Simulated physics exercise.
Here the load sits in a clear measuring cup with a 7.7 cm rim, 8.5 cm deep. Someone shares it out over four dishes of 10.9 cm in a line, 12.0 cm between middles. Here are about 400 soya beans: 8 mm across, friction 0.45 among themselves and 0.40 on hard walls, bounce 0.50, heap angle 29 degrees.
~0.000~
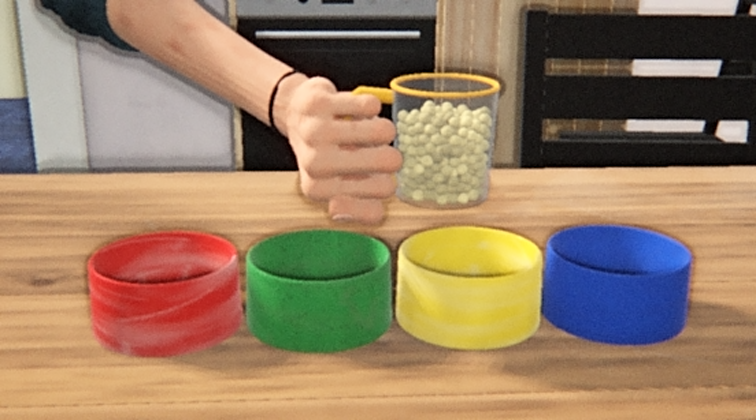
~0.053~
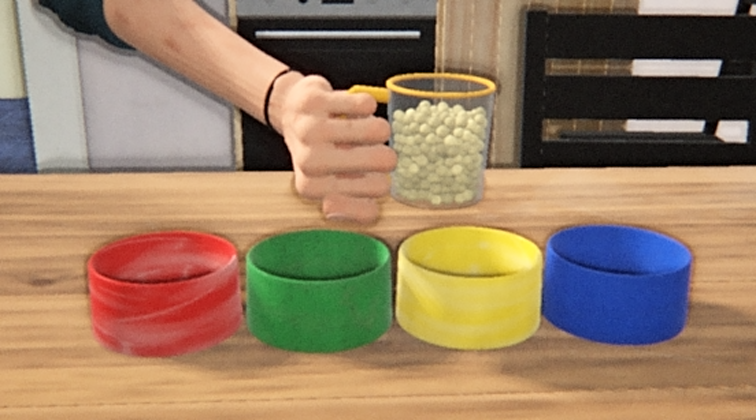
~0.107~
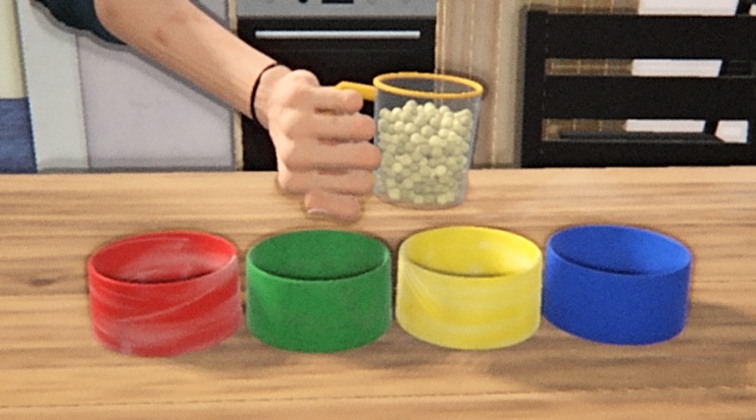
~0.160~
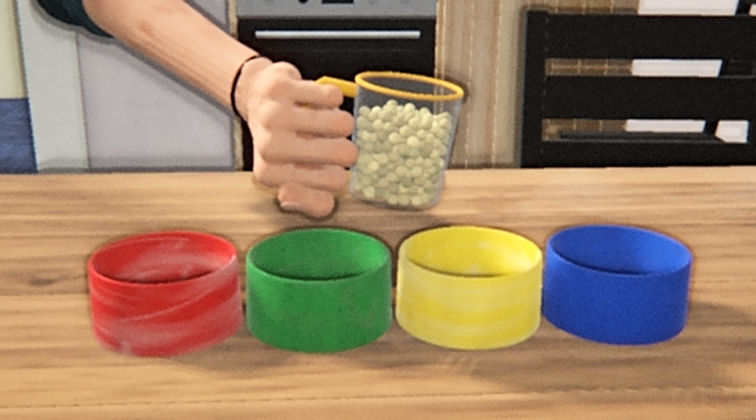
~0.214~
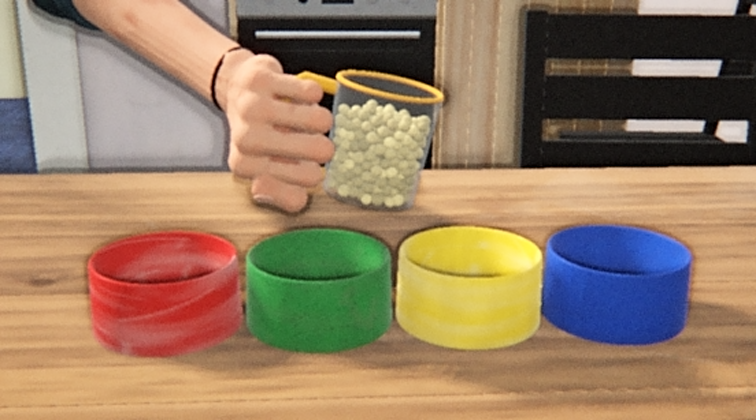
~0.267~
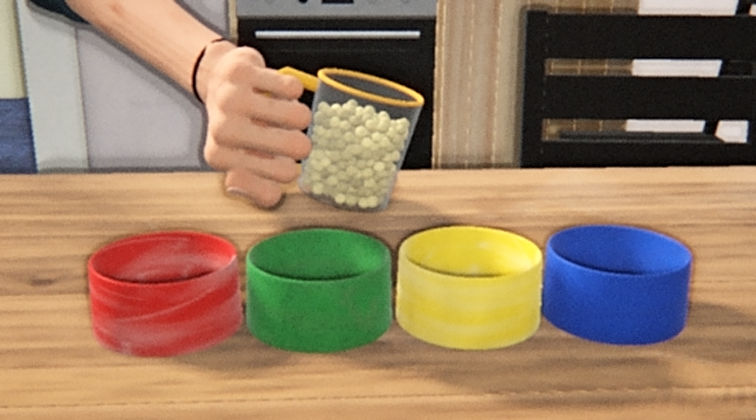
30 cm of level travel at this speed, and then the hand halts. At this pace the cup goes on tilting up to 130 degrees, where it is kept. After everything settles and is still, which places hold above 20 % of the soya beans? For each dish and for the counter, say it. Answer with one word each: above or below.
Red above, blue below, green below, yellow below, counter below.
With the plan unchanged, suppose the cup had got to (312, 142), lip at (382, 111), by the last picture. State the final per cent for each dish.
Then red 90, blue 0, green 0, and yellow 0.
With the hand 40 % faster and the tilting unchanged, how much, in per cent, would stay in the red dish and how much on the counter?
Shares - red 100, counter 0.
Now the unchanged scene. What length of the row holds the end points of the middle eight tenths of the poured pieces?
I'd estimate close to 6 cm.
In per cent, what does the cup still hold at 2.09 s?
Roughly 0 in a hundred.
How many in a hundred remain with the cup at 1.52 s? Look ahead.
About 75 per cent.
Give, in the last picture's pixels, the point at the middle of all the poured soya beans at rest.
Around (160, 297).
After 1.02 s, tilt 68 degrees; cup holds 100 %.
After 1.52 s, tilt 104 degrees; cup holds 75 %, red 20 %.
After 2.09 s, tilt 130 degrees; cup holds 0 %, red 100 %.
By 2.5 s all is still; red 100 %, blue 0 %, green 0 %, yellow 0 %, counter 0 %.
